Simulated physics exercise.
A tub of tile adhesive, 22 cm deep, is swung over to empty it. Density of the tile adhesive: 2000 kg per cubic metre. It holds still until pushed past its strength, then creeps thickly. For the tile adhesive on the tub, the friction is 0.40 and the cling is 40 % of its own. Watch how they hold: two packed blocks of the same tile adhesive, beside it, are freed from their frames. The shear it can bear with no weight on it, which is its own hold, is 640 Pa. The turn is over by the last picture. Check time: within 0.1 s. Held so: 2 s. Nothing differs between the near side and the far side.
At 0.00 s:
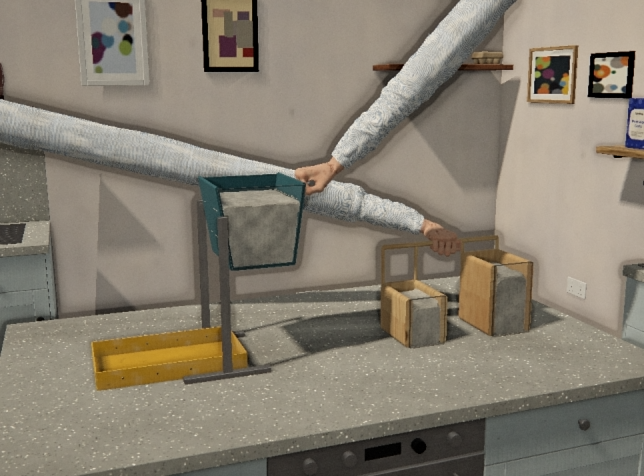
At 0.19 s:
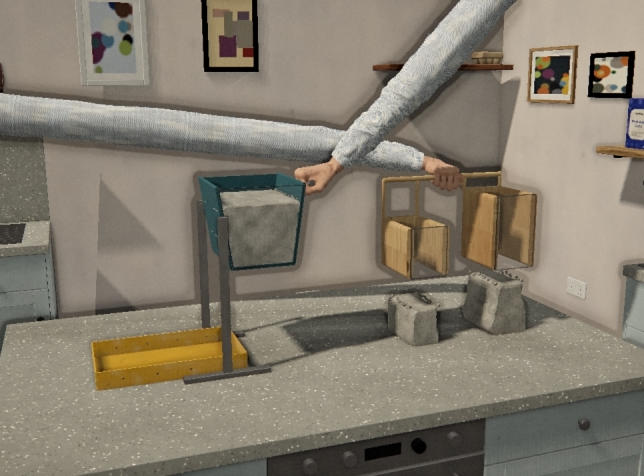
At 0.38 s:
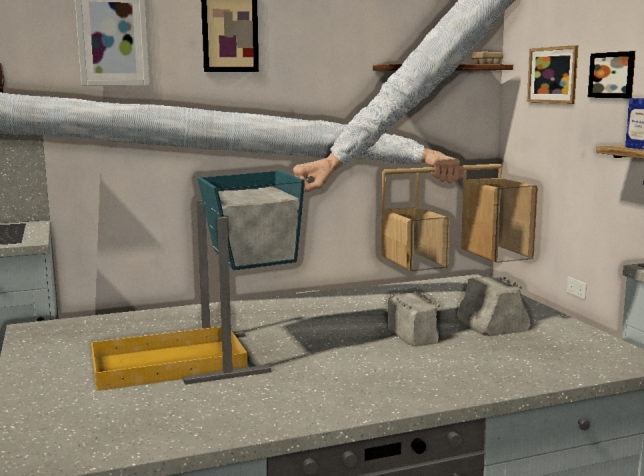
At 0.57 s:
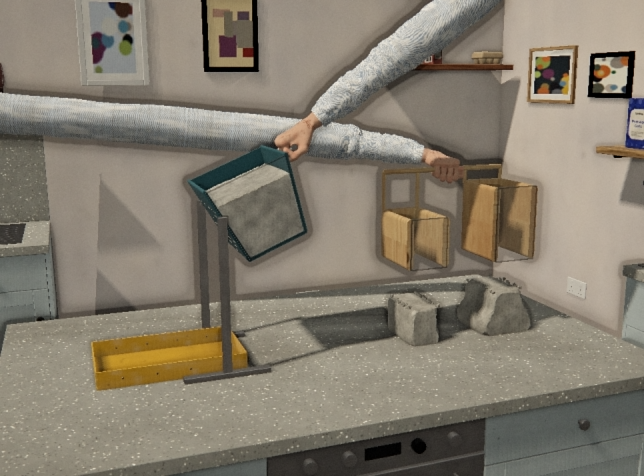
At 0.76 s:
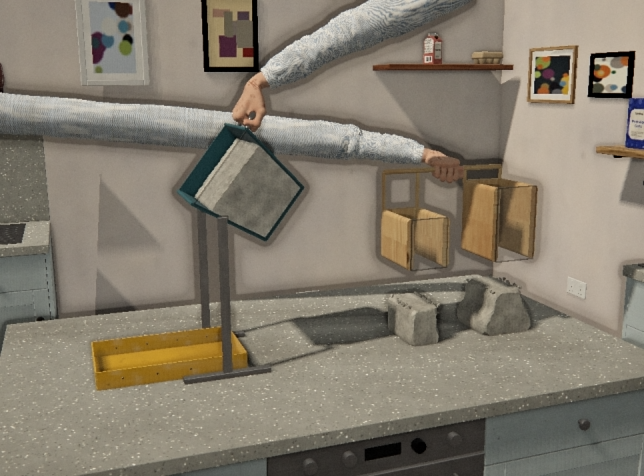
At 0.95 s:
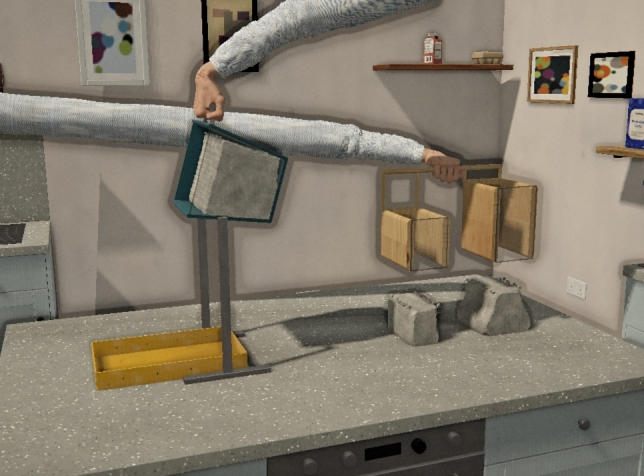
Arms in pale sleeves lifting wooden moulds off two grey blocks, the taller sagging slightly, then tilting a grey-filled teal tub leftward.
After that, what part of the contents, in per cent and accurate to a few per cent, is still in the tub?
The part still in the tub is near 100 out of 100.
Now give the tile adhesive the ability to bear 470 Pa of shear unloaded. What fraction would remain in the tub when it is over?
In that case close to 90 in a hundred.
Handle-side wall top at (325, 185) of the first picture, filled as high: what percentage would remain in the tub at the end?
70 %, roughly.
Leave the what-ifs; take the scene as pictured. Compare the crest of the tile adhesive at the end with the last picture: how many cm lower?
The top ends up some 2 cm below its level in the last picture.
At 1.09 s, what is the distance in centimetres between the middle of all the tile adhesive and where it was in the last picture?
Some 1 cm.
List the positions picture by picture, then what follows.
In the first picture, handle-side rim at (303, 184), tilt 0 degrees; crest of the tile adhesive at (251, 204); block heights 12 cm, 19 cm (left to right).
In the second picture, handle-side rim at (303, 184), tilt 0 degrees; crest of the tile adhesive at (251, 204); block heights 12 cm, 17 cm (left to right).
In the third picture, handle-side rim at (301, 181), tilt 2 degrees; crest of the tile adhesive at (296, 199); block heights 12 cm, 15 cm (left to right).
In the fourth picture, handle-side rim at (284, 155), tilt 22 degrees; crest of the tile adhesive at (284, 175); block heights 12 cm, 15 cm (left to right).
In the fifth picture, handle-side rim at (245, 131), tilt 52 degrees; crest of the tile adhesive at (256, 148); block heights 12 cm, 15 cm (left to right).
In the sixth picture, handle-side rim at (210, 127), tilt 74 degrees; crest of the tile adhesive at (226, 141); block heights 12 cm, 15 cm (left to right).
After 1.09 s, the tub is at 74 degrees and holds 100 %.
After 1.26 s, the tub is at 74 degrees and holds 100 %.
After 1.43 s, the tub is at 74 degrees and holds 100 %.
After 1.60 s, the tub is at 74 degrees and holds 100 %.
After 2.95 s, the tub is at 74 degrees and holds 100 %.
